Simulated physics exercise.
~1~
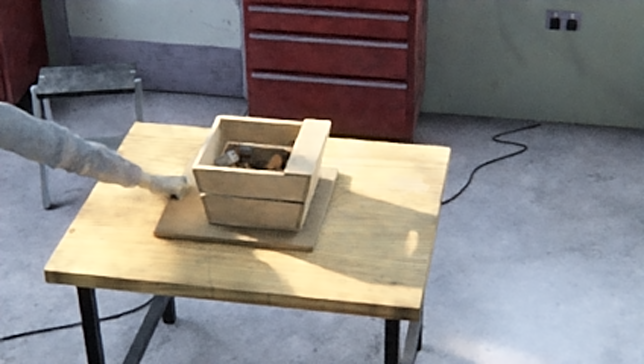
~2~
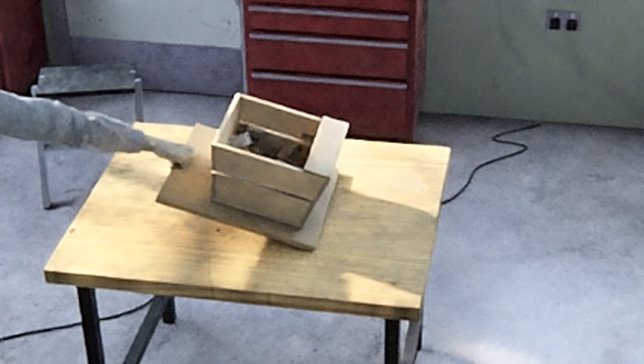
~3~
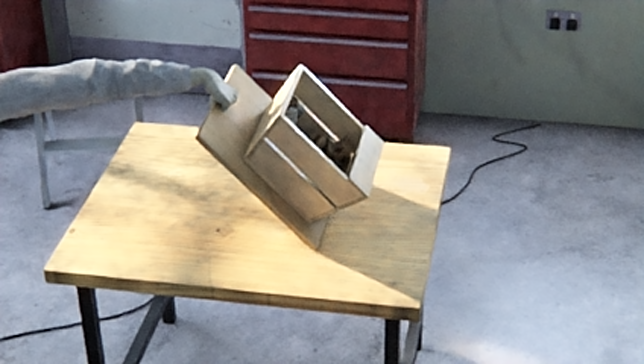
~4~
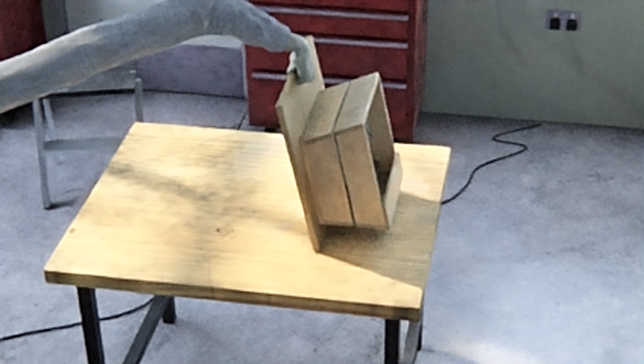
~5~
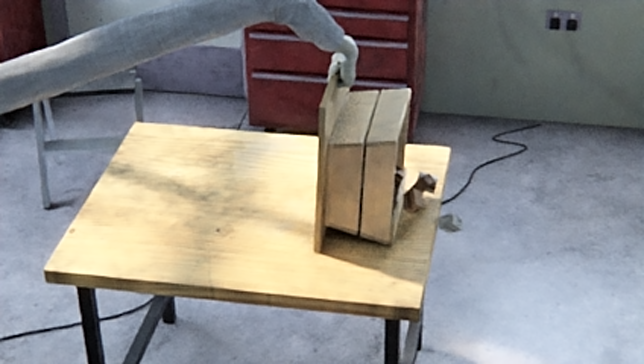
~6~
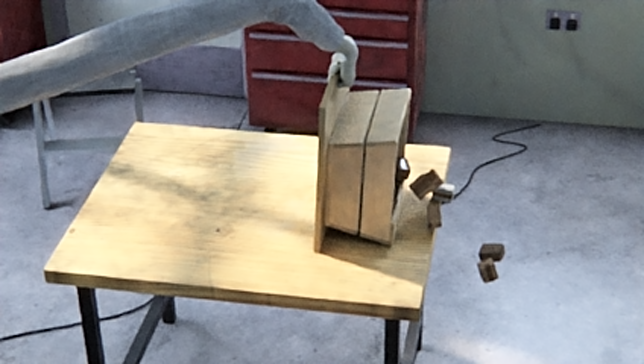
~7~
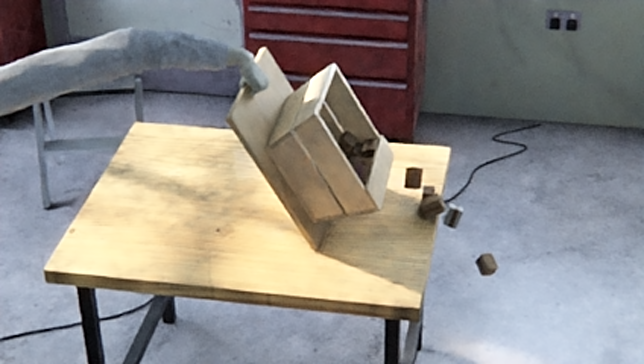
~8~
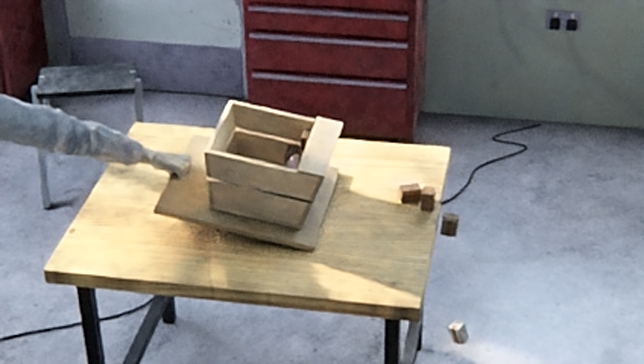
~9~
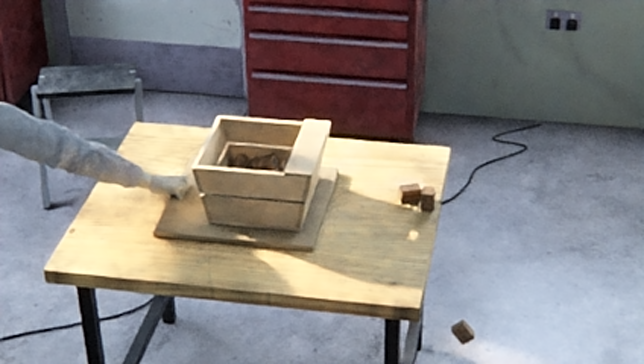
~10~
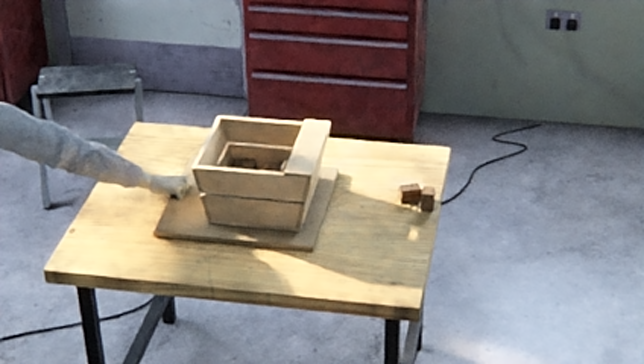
The video shows a grey-sleeved arm tilting a board with a wooden crate up onto its right edge on a table, spilling several small brown blocks rightward, some off the table, before lowering it flat again, with two blocks left near the table's right edge.
